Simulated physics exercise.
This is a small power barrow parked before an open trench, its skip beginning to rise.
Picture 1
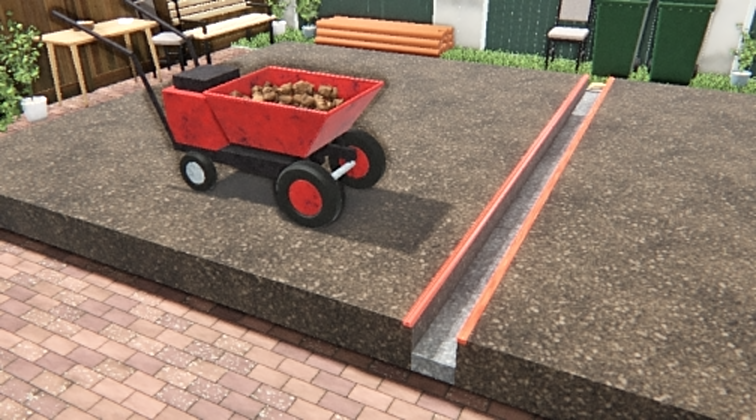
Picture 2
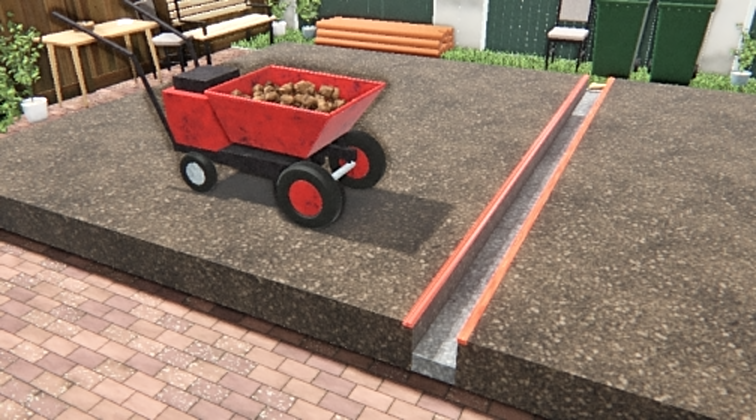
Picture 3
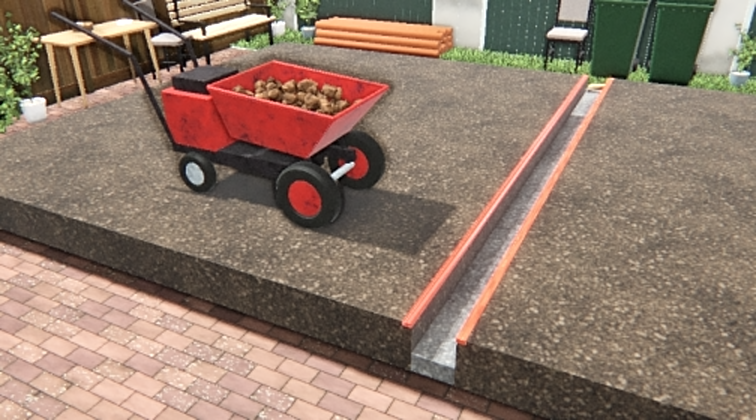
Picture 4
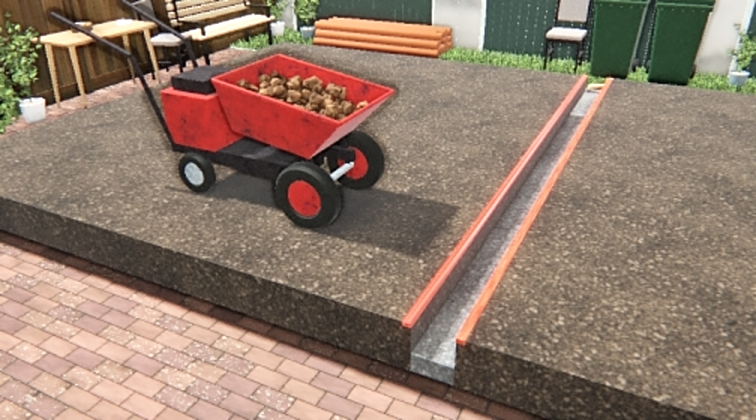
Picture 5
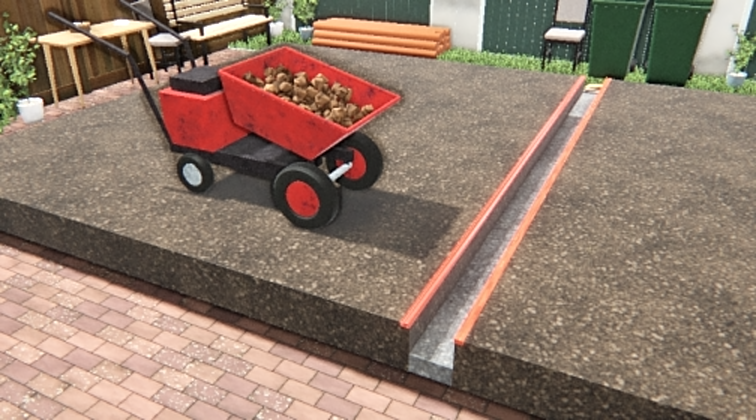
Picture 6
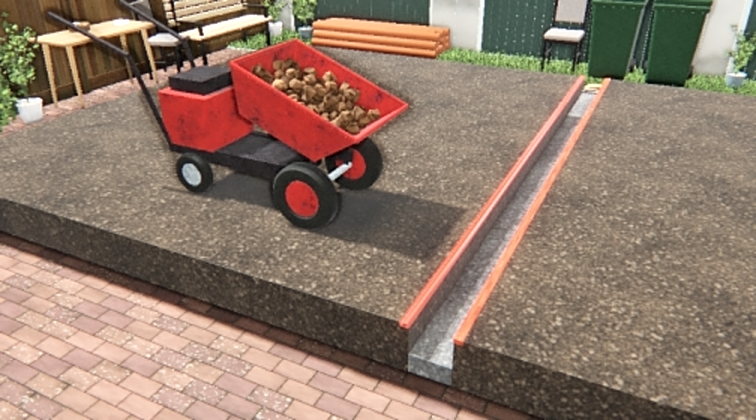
In this clip, a red power barrow loaded with brown clods stands on dark ground left of a narrow, orange-edged trench, and its skip gradually tilts forward to the right while the wheels stay in place.
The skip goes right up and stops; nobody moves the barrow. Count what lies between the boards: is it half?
In the trench: Only the smaller part.
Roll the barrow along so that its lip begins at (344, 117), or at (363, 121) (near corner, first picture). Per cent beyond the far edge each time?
Near 0 % and 10 %.
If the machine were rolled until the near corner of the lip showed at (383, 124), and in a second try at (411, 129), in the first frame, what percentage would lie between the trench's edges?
Roughly 70 per cent, and 40 per cent.
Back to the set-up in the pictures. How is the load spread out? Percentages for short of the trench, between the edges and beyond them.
In per cent, short 45, between 25 and beyond 0.
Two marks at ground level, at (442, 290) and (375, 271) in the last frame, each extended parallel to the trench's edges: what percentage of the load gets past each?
About 20 and 60 per cent.
Soon, skip tipped steeply; all in the skip.
A while on, skip tipped right over; most in the skip; about a quarter short of the trench; a stray few in or heaped over the trench; a stray few falling.
Towards the end, skip tipped right over; about a third in the skip; about half short of the trench; about a quarter in or heaped over the trench; a stray few beyond it; a stray few falling.
Finally, skip tipped right over; about a third in the skip; about half short of the trench; about a quarter in or heaped over the trench; a stray few beyond it.
